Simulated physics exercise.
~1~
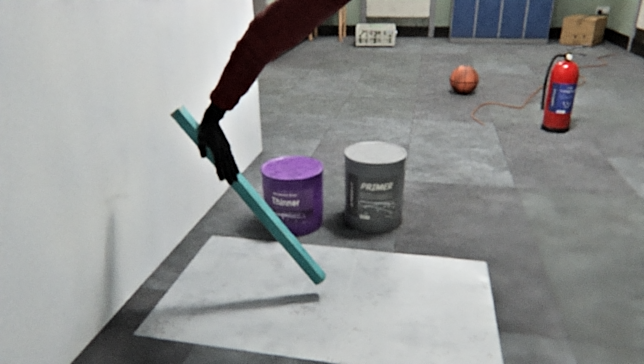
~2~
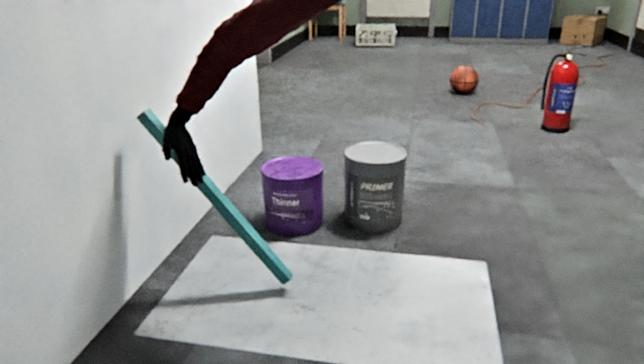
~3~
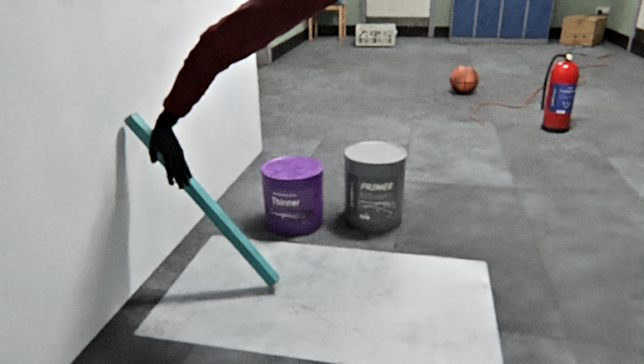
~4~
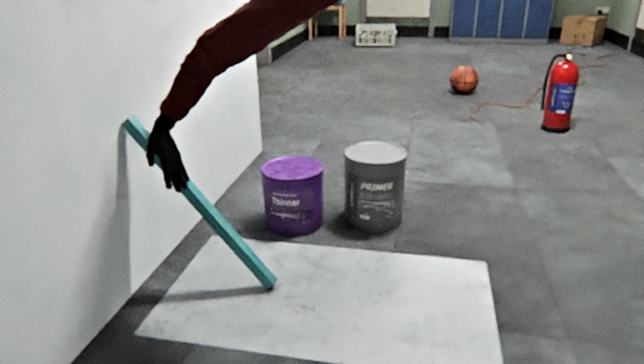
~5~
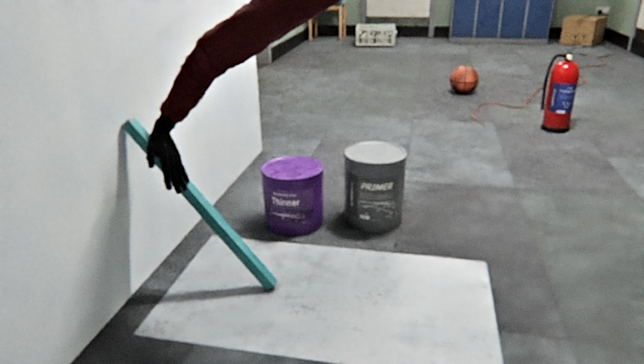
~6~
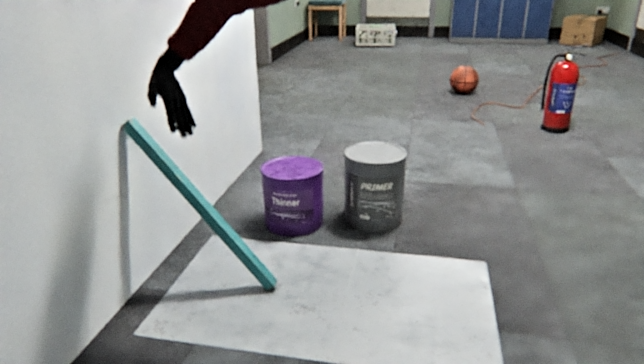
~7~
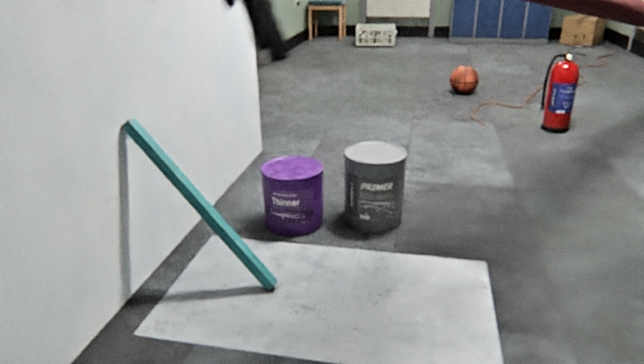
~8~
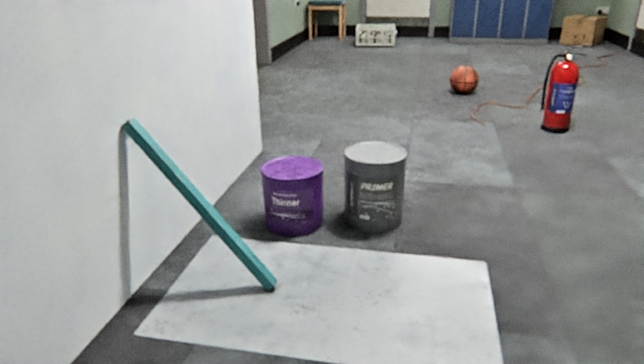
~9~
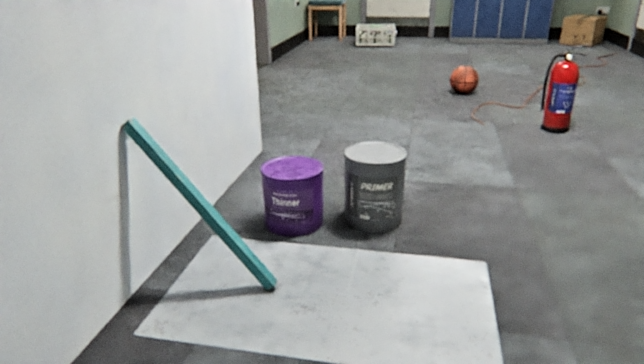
A gloved hand leans a turquoise pole against the wall, lets go, and it stays leaning.
